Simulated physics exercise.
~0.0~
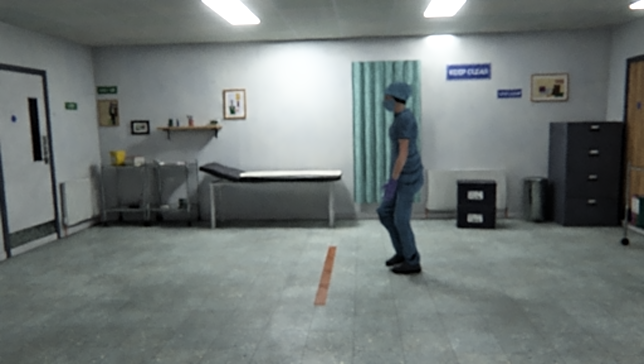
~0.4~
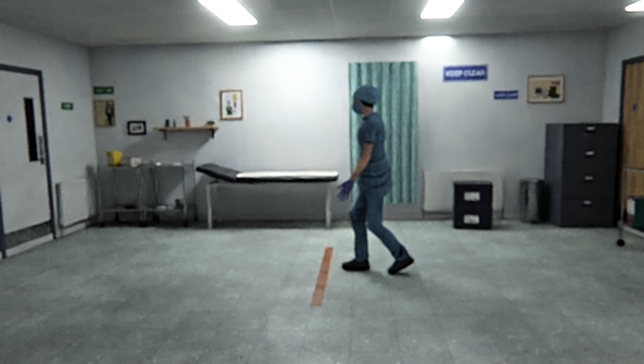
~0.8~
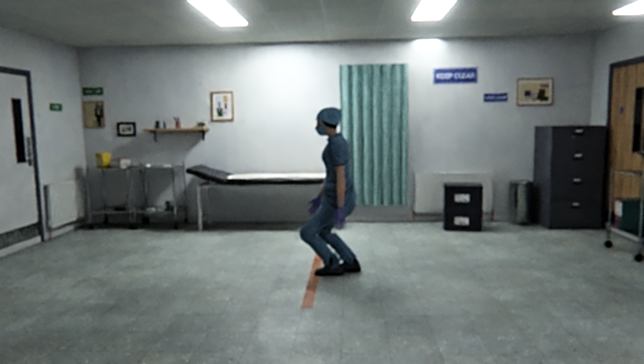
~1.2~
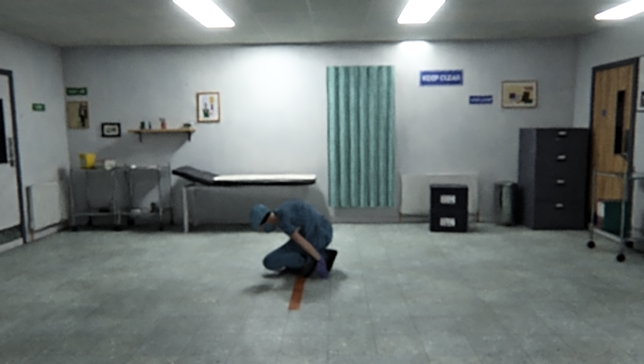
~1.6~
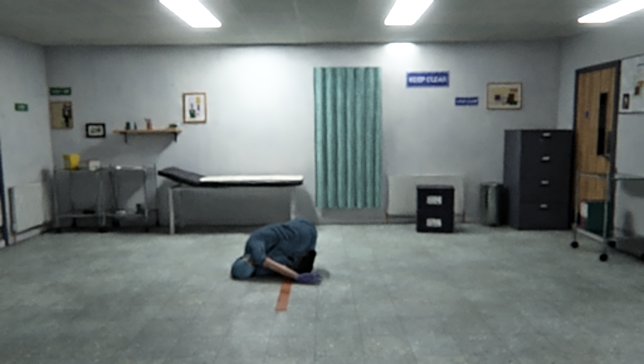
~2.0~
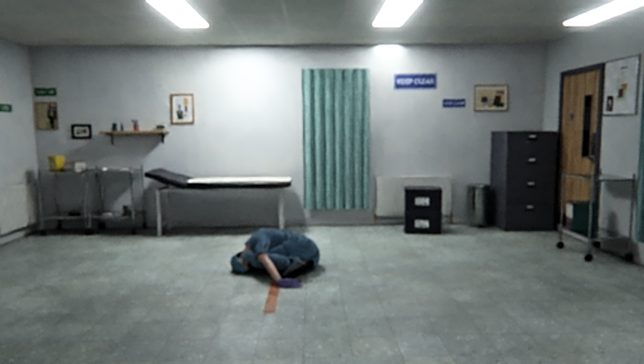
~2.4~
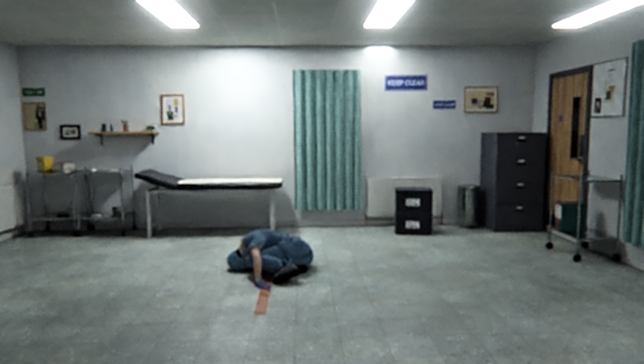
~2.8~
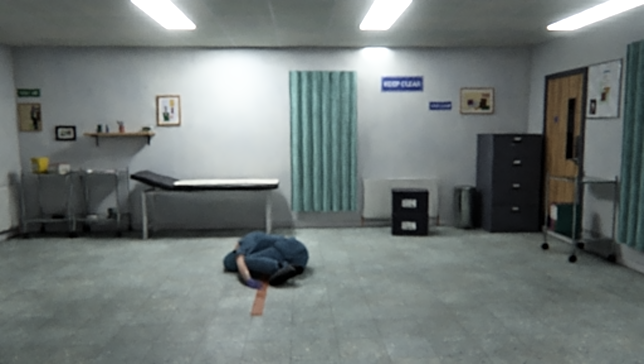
Person in blue scrubs walking left toward orange floor tape, crouching, folding forward and ending curled with head past the tape.
